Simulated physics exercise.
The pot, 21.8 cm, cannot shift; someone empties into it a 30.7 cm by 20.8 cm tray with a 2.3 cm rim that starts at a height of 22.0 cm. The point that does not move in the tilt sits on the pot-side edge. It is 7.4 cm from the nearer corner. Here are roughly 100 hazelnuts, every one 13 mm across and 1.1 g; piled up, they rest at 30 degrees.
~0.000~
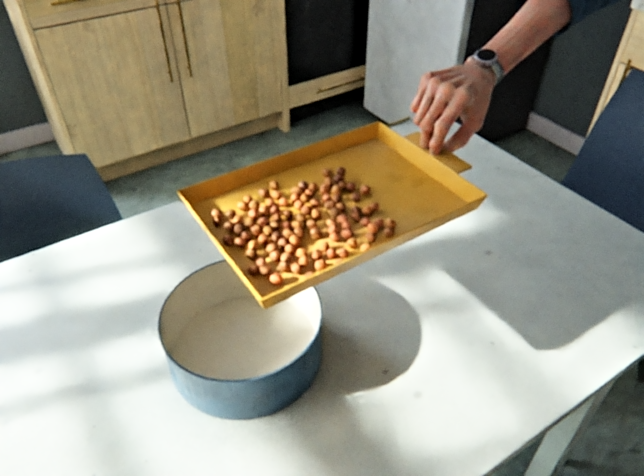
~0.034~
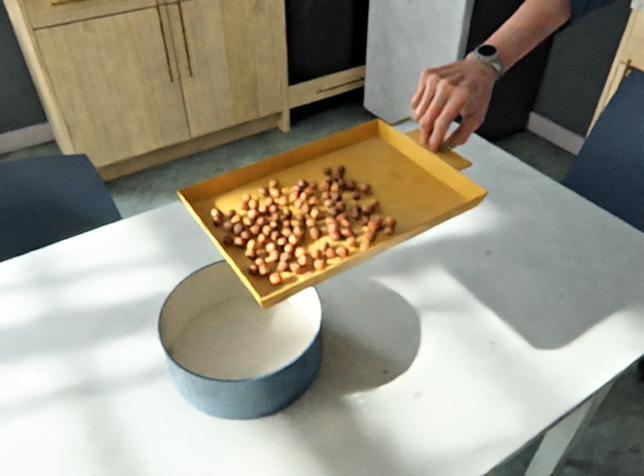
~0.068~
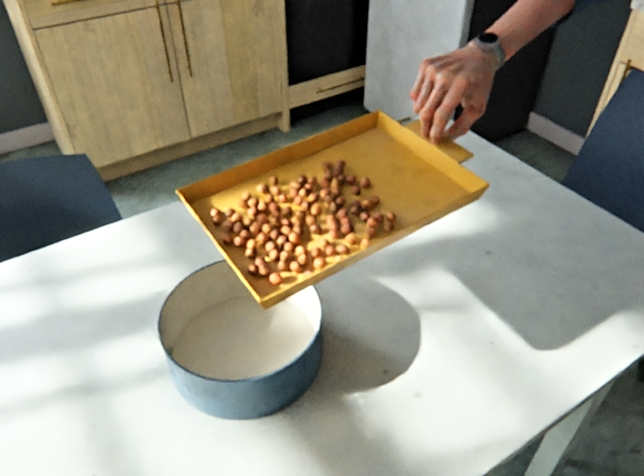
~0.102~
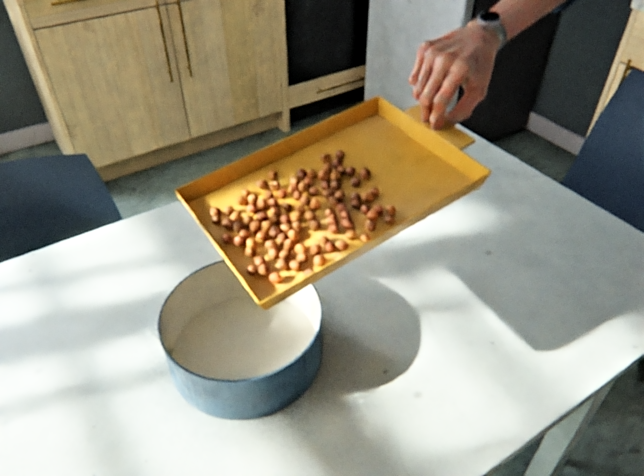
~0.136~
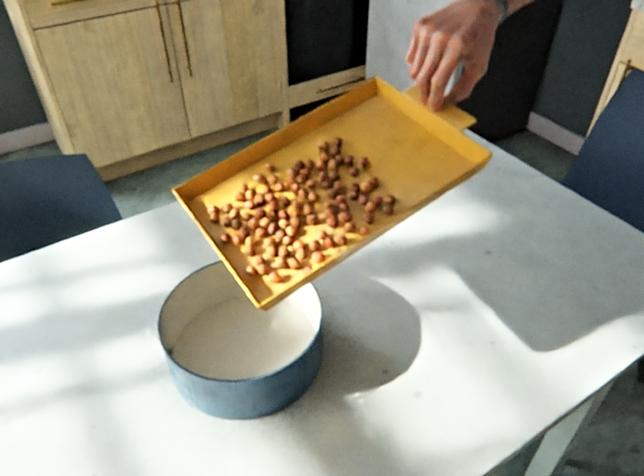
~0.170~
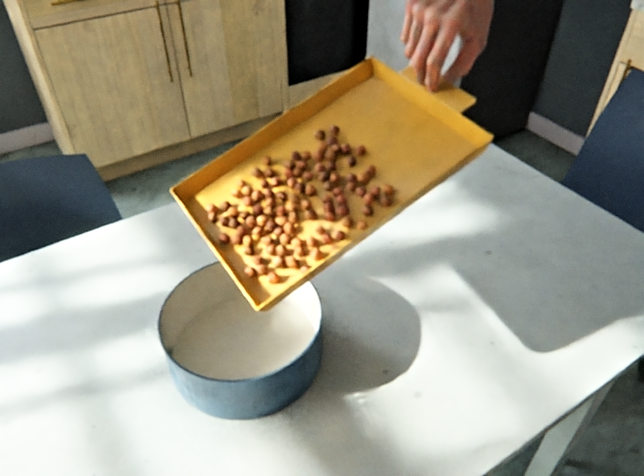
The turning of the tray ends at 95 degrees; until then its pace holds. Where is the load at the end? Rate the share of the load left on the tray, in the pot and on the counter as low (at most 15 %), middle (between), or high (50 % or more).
Tray - low, pot - middle, counter - high.
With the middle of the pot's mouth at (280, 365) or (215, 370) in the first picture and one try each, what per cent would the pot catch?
About 55 percent the first time and about 95 percent the second.
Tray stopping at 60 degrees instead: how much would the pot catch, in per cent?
10 %.
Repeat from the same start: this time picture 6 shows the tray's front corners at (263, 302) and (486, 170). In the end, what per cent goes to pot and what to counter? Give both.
Final per cent - pot 0, counter 100.
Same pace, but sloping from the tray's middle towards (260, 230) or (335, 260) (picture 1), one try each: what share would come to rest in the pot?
First try: About 55 percent; second try: About 15 percent.
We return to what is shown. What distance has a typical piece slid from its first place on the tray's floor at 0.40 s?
5 cm.
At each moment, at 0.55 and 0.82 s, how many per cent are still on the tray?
About 100, 0.
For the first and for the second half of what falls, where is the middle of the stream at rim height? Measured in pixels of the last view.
Around (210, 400), then around (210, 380).
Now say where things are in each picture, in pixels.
The first frame shows tray tilt 0 degrees, front corners at (263, 293) and (480, 194); middle of the pieces at (301, 218); pot at (241, 312).
The second frame shows tray tilt 1 degrees, front corners at (263, 293) and (481, 191); middle of the pieces at (301, 217).
The third frame shows tray tilt 3 degrees, front corners at (263, 294) and (482, 184), lowest corner left front; middle of the pieces at (301, 214).
The fourth frame shows tray tilt 7 degrees, front corners at (261, 296) and (483, 171), lowest corner left front; middle of the pieces at (300, 210).
The fifth frame shows tray tilt 13 degrees, front corners at (260, 298) and (485, 154), lowest corner left front; middle of the pieces at (298, 204).
The sixth frame shows tray tilt 19 degrees, front corners at (259, 301) and (484, 137), lowest corner left front; middle of the pieces at (295, 198); pot at (241, 312). Its pace works out near 175 degrees a second.
After 0.40 s, tilt 59 degrees; the tray holds 100 %, the pot 0 %.
After 0.55 s, tilt 85 degrees; the tray holds 100 %, the pot 0 %.
After 0.82 s, tilt 95 degrees; the tray holds 0 %, the pot 15 %.
By 2.2 s all is still; tray 0 %, pot 25 %, counter 75 %.
